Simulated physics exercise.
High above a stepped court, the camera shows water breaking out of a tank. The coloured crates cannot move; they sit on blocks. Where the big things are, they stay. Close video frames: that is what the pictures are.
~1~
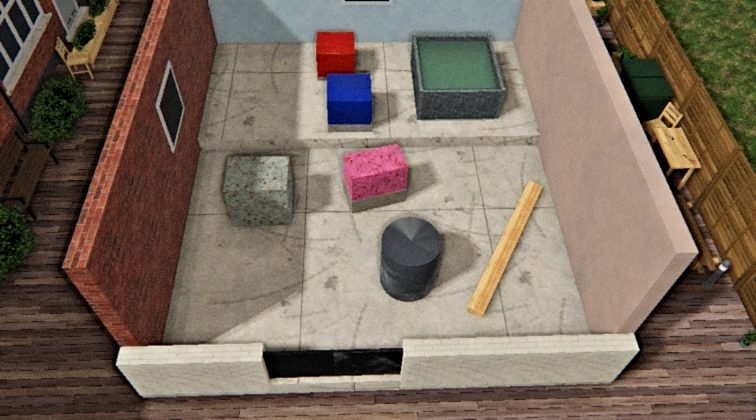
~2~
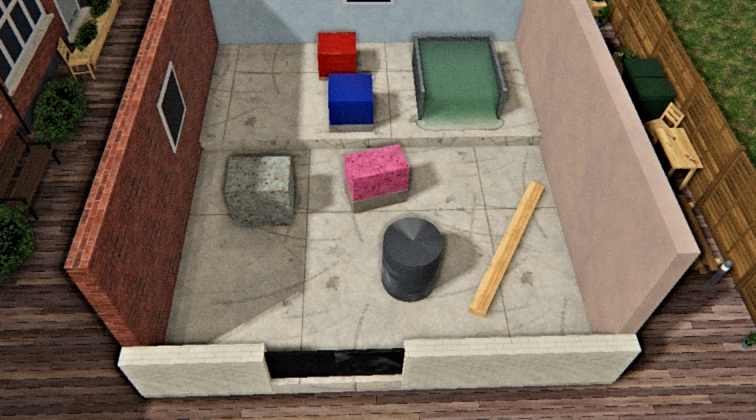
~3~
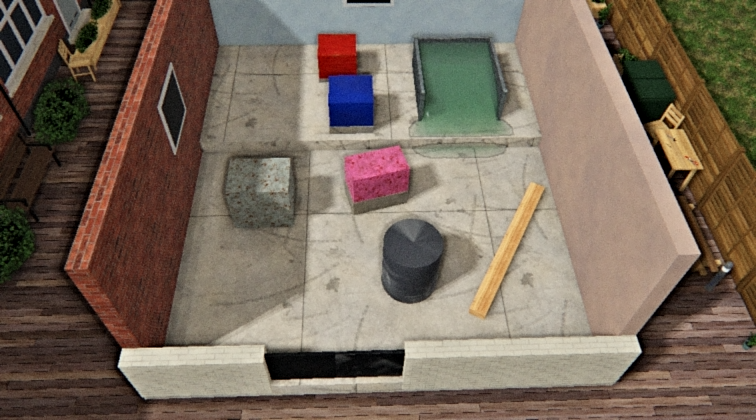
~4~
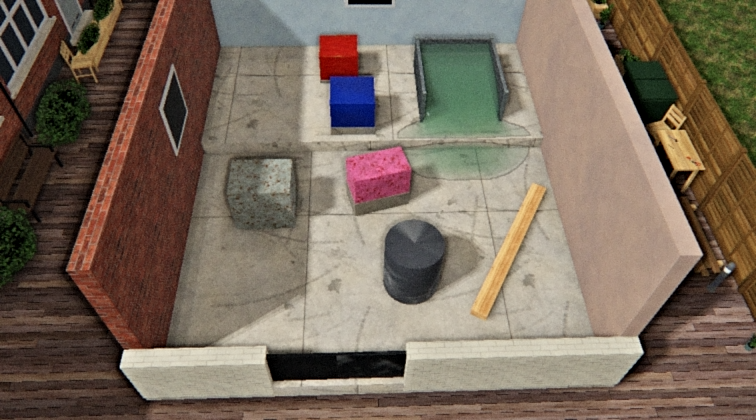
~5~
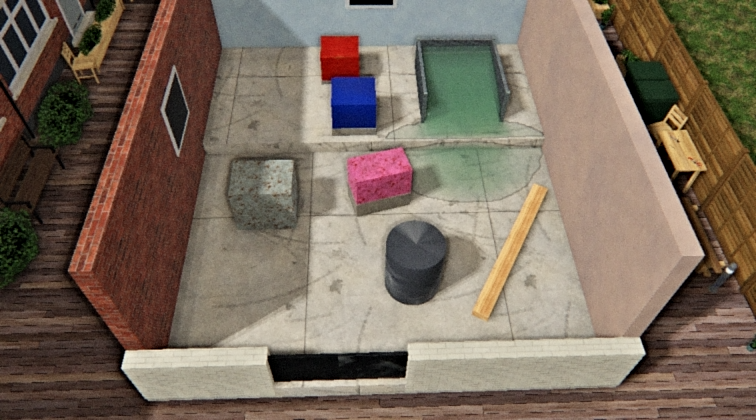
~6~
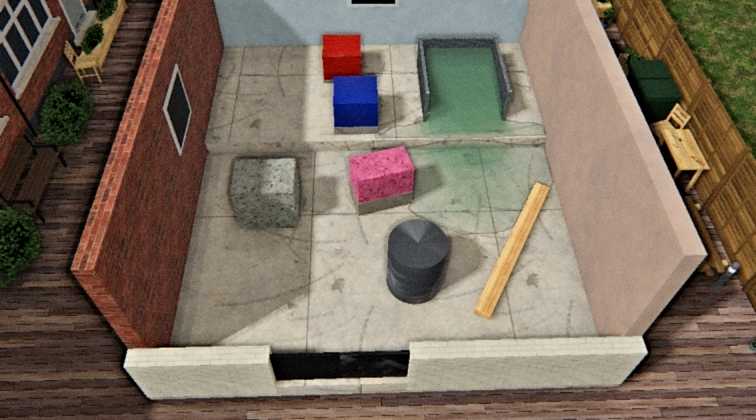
In this clip, a tank of green water at the back right of a walled court opens at its front, and the water pours out, spreading forward over a low step and thinning across the paving near a wooden plank.
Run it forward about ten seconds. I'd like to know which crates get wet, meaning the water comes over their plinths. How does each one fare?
The blue crate does not get wet. The red crate does not get wet. The pink crate does not get wet.
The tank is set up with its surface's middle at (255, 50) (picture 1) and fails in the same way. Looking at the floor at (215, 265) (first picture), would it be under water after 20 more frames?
That spot: Swamped.
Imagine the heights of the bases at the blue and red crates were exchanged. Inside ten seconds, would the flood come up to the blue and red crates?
In short, blue is left untouched; red is left untouched.
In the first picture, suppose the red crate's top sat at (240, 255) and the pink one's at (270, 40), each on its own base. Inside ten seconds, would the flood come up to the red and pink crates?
Looks like the red crate gets reached and the pink crate never gets reached.
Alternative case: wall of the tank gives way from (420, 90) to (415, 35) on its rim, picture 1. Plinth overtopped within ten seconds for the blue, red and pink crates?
One by one: Blue crate ends up wet, red crate is topped, pink crate is spared.
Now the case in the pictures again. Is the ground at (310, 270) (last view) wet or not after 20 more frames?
I'd expect that place to be drenched.
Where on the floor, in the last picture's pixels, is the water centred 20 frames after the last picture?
My pick is pixel (437, 246).
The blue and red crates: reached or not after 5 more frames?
Blue wet, red dry.
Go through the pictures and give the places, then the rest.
In the first frame, the open tank at (456, 65) is whole and still.
In the second frame, water pours out at (461, 108) and has run to (421, 124).
In the third frame, the front is at (416, 137), out from the gap at (460, 111).
In the fourth frame, the front is at (422, 172), out from the gap at (462, 113).
In the fifth frame, water pours out at (463, 114) and has run to (418, 189).
In the sixth frame, water pours out at (465, 113) and has run to (465, 229).
A moment on, water covers 25 % of the floor; the blue crate water round its plinth, the red crate not reached, the pink crate water round its plinth.
Next, water covers 35 % of the floor; the blue crate water round its plinth, the red crate not reached, the pink crate water round its plinth.
Then, water covers 55 % of the floor; the blue crate water round its plinth, the red crate not reached, the pink crate water round its plinth.
Later, water covers 60 % of the floor; the blue crate water round its plinth, the red crate not reached, the pink crate water round its plinth.
In the end, water covers 65 % of the floor; the blue crate stayed above the water, the red crate stayed above the water, the pink crate stayed above the water.
